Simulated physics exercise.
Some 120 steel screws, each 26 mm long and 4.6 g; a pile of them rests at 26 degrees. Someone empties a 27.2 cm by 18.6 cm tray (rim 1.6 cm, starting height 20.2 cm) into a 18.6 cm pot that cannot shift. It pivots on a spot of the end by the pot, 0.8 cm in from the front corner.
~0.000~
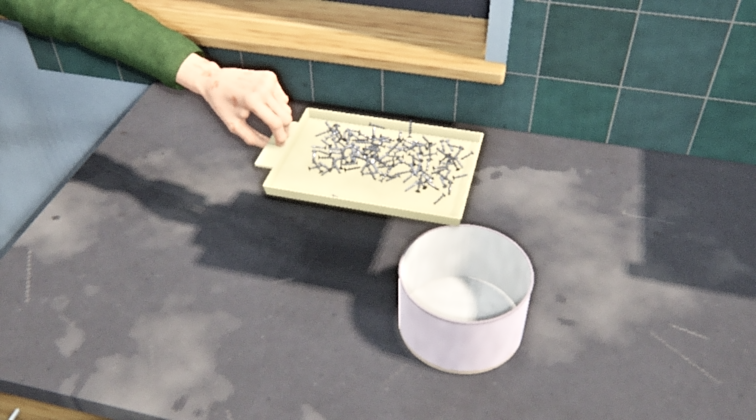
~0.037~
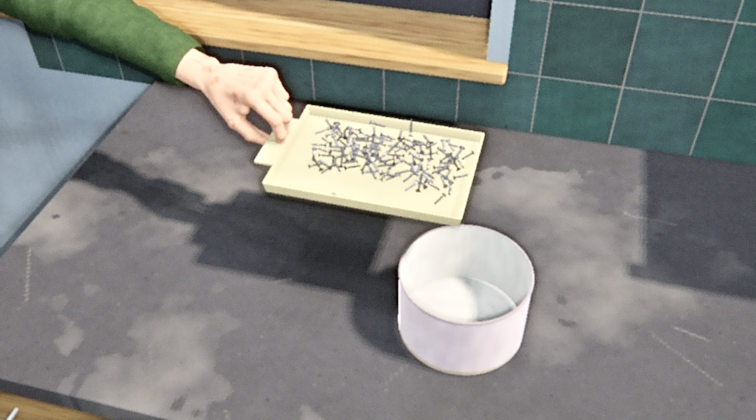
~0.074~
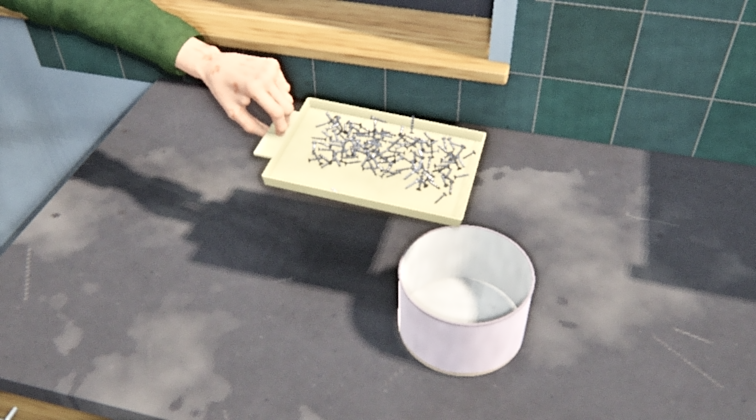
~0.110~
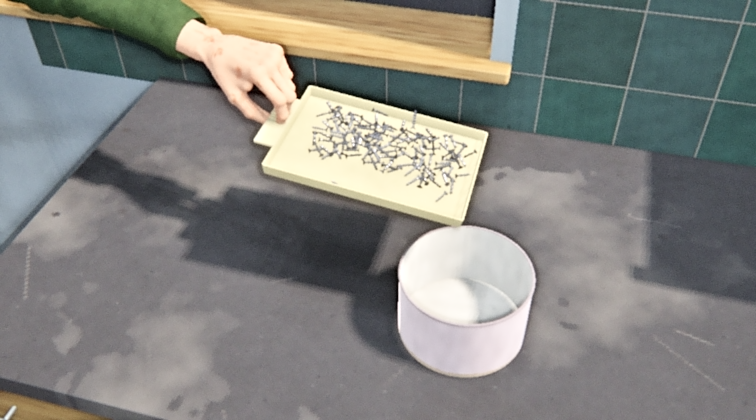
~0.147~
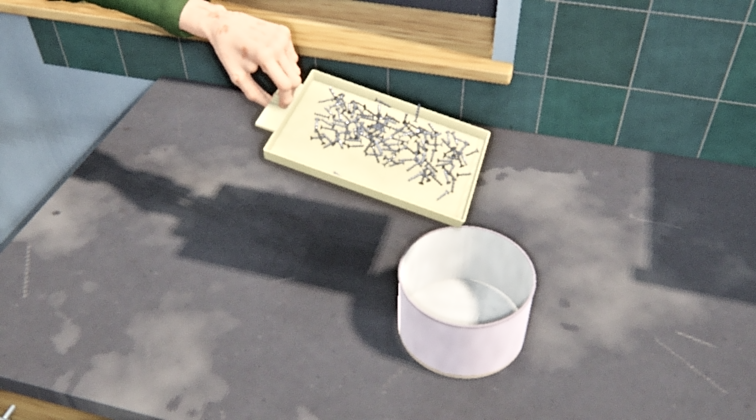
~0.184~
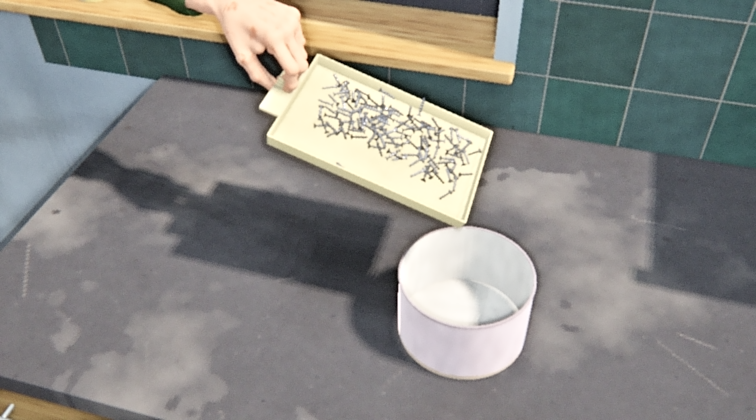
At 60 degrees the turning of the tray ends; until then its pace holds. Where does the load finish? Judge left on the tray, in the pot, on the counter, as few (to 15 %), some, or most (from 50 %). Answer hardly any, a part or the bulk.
Tray: A part, pot: A part, counter: A part.
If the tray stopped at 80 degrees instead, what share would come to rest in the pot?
Then about 35 per cent.
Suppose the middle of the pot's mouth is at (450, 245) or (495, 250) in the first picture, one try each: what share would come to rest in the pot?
Some 30 and 55 per cent.
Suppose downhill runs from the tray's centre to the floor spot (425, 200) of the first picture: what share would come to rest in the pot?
About 75 per cent.
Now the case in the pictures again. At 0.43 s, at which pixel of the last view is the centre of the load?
At about (457, 135).
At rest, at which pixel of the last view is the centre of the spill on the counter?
Near (532, 288).
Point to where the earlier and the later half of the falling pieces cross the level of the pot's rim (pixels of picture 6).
At about (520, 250), then at (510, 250).
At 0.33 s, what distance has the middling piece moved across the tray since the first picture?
Some 1 cm.
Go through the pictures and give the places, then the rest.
In the first picture, tray tilt 0 degrees, front corners at (266, 185) and (459, 217); middle of the pieces at (380, 159); pot at (466, 271).
In the second picture, tray tilt 1 degrees, front corners at (265, 182) and (459, 217); middle of the pieces at (381, 157).
In the third picture, tray tilt 3 degrees, front corners at (265, 175) and (460, 218), lowest corner right front; middle of the pieces at (381, 154).
In the fourth picture, tray tilt 8 degrees, front corners at (265, 164) and (461, 219), lowest corner right front; middle of the pieces at (382, 148).
In the fifth picture, tray tilt 13 degrees, front corners at (267, 149) and (462, 219), lowest corner right front; middle of the pieces at (385, 140).
In the sixth picture, tray tilt 19 degrees, front corners at (270, 135) and (464, 220), lowest corner right front; middle of the pieces at (388, 133); pot at (467, 274). The tray's pace is about 155 degrees a second.
Then, at 0.33 s, tilt 41 degrees; the tray holds 100 %, the pot 0 %.
Then, at 0.43 s, tilt 56 degrees; the tray holds 100 %, the pot 0 %.
After 0.66 s, tilt 60 degrees; the tray holds 50 %, the pot 5 %.
In the end, at 1.8 s, tray 35 %, pot 30 %, counter 30 %.
